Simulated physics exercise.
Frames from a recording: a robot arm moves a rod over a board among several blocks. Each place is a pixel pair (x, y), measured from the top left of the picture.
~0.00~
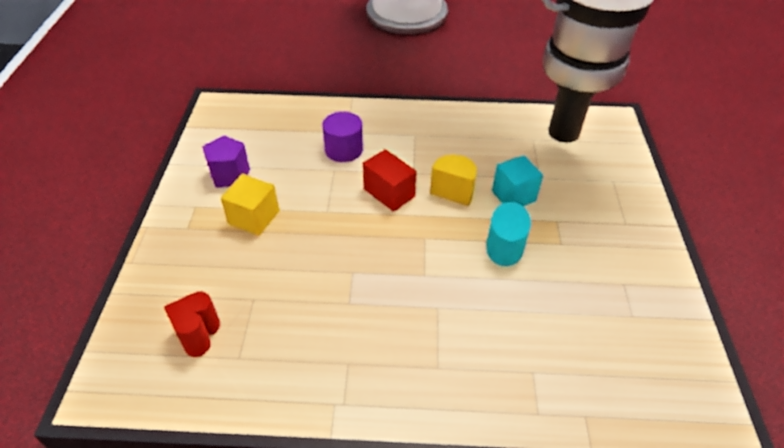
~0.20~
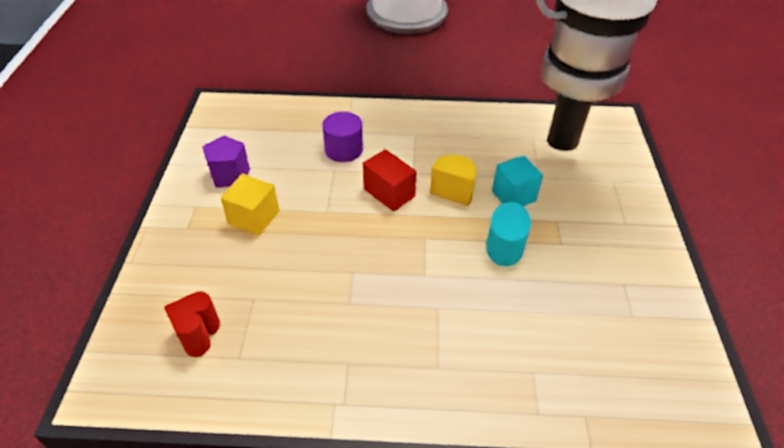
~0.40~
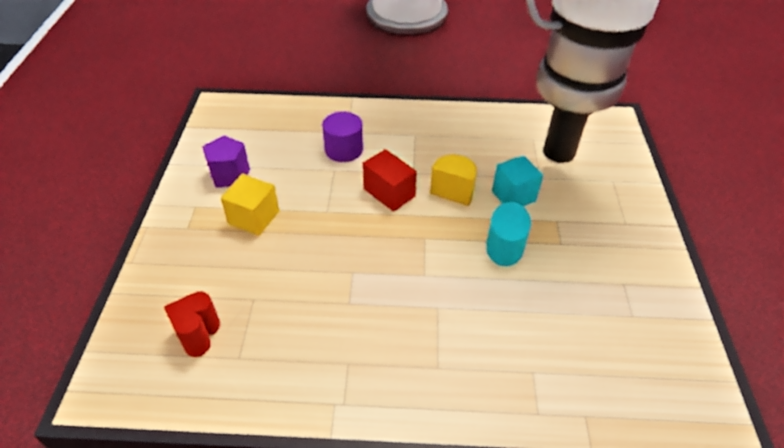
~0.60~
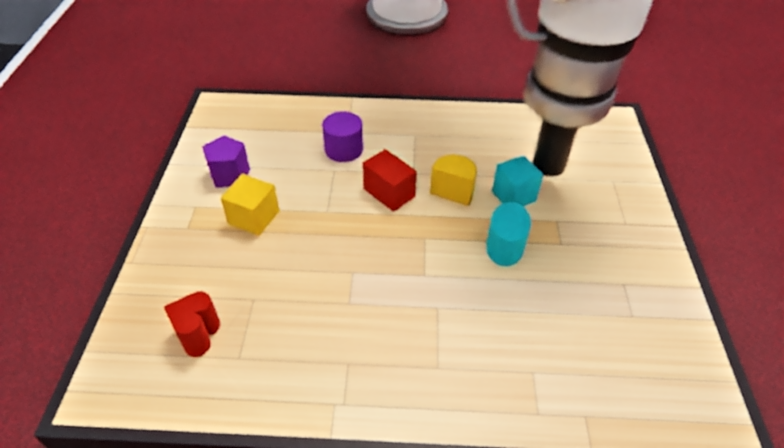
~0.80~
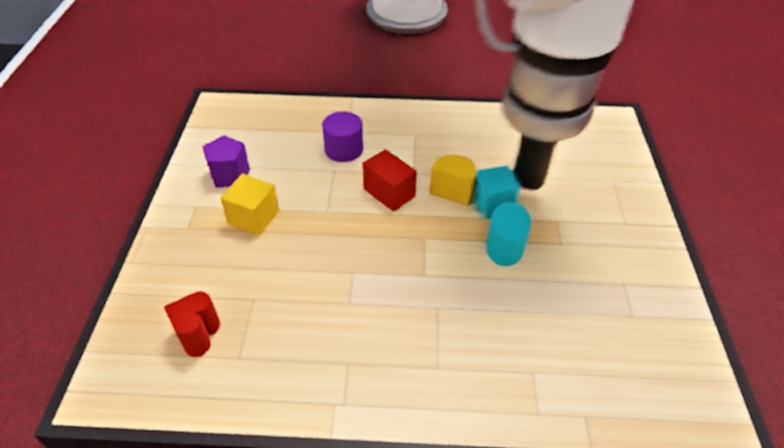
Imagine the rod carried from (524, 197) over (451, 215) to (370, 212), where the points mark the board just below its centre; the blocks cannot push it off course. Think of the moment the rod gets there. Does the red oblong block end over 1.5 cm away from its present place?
I believe so.
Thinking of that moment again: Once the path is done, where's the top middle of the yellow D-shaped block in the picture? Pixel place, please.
I'd expect the centre of its top face to be at (427, 165).
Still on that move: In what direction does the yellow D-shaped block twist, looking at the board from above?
The block turns clockwise.
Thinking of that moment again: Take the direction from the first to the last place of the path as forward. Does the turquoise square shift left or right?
Its sideways move is to the left.
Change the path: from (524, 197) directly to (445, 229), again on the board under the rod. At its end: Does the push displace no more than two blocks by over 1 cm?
Short answer: Yes.
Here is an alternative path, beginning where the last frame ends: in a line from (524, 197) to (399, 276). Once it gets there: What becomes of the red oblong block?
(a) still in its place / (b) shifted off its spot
Choice a: Still in its place.
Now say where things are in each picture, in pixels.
In the first frame, rod tip at (564, 133); block tops, red oblong block at (389, 166); yellow D-shaped block at (457, 165); turquoise square at (520, 170); turquoise oval at (511, 221).
In the second frame, rod at (563, 142); blocks unchanged.
In the third frame, rod at (559, 153); blocks unchanged.
In the fourth frame, rod at (548, 166); blocks unchanged.
In the fifth frame, rod at (529, 179); red oblong block at (389, 166); yellow D-shaped block at (456, 165); turquoise square at (499, 179); turquoise oval at (511, 221).
The first path, step by step. One third of the way, rod at (479, 191); yellow D-shaped block at (442, 167), turned 40° clockwise; turquoise square at (451, 197), turned 15° anticlockwise.
Two thirds of the way, rod at (425, 199); red oblong block at (384, 164); yellow D-shaped block at (427, 165), turned 90° clockwise; turquoise square at (406, 213), turned 55° anticlockwise.
At the end, rod at (370, 193); red oblong block at (369, 157), turned 35° clockwise; yellow D-shaped block at (427, 165), turned 90° clockwise; turquoise square at (396, 216), turned 75° anticlockwise; turquoise oval in place.
